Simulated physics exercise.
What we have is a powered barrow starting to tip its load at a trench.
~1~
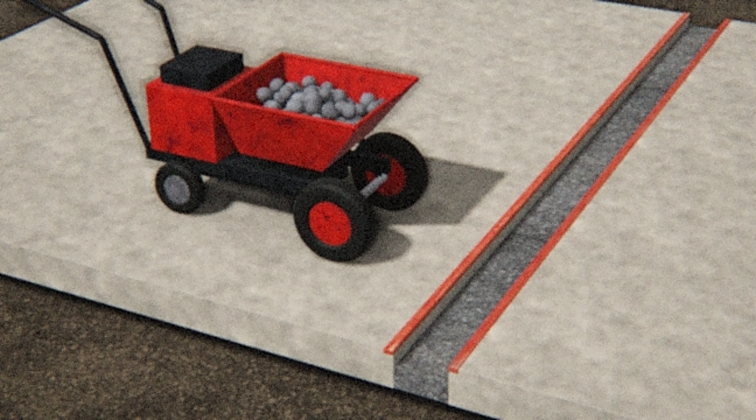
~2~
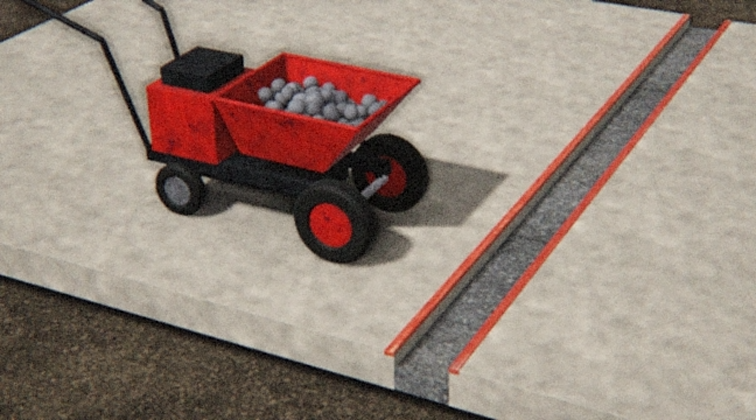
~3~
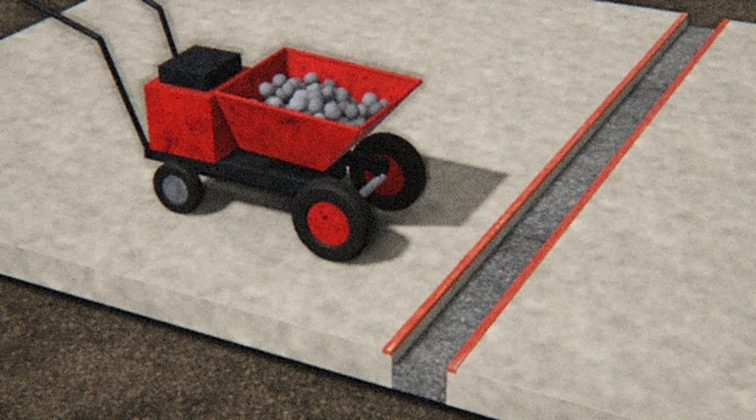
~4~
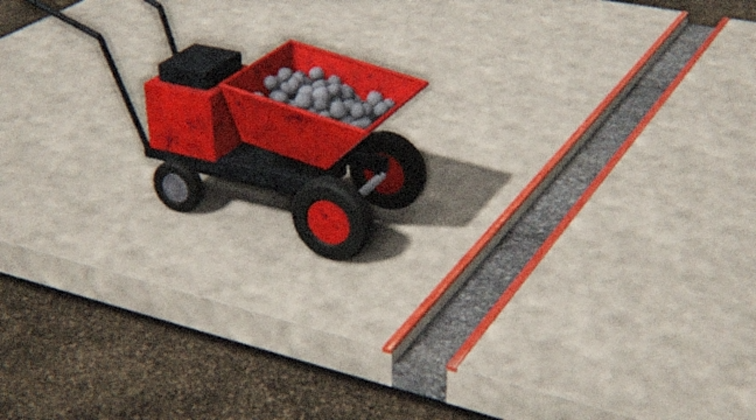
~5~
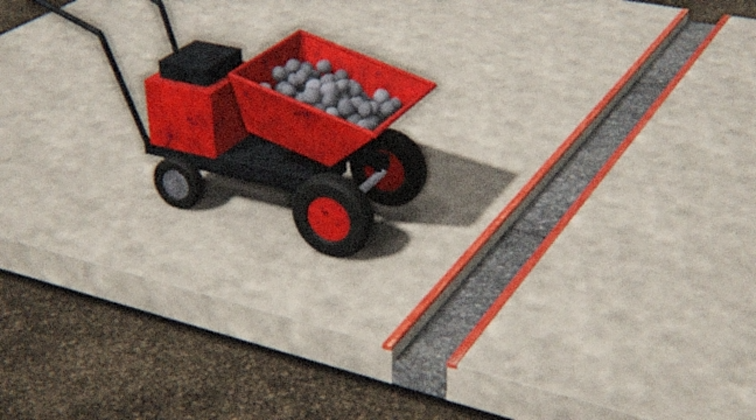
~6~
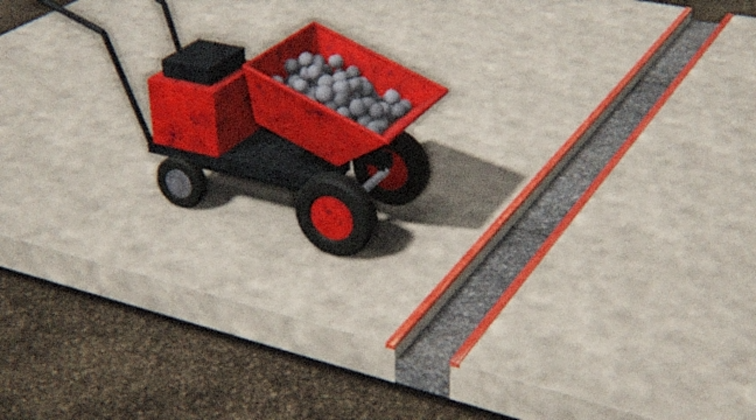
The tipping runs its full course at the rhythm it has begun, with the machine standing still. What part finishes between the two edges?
It catches over half.
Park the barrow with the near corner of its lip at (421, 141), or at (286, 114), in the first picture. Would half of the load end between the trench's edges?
In turn: Less than half; below a half.
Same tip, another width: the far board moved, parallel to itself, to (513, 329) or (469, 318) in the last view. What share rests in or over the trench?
Roughly 90 per cent, and 50 per cent.
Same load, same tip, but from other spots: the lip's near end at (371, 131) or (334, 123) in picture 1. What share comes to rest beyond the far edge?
In turn 20 and 0 in a hundred.
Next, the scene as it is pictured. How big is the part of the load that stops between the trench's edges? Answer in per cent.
Close to 70 per cent.
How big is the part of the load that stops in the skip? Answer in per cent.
Close to 10 per cent.
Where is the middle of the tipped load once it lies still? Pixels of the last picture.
Around (505, 255).
Soon, skip tipped steeply; all in the skip.
A while on, skip tipped right over; most in the skip; about a quarter in or heaped over the trench; a stray few falling.
Towards the end, skip tipped right over; a small part in the skip; a small part short of the trench; about two thirds in or heaped over the trench; a small part beyond it.
Finally, skip tipped right over; a small part in the skip; a small part short of the trench; about two thirds in or heaped over the trench; a small part beyond it.
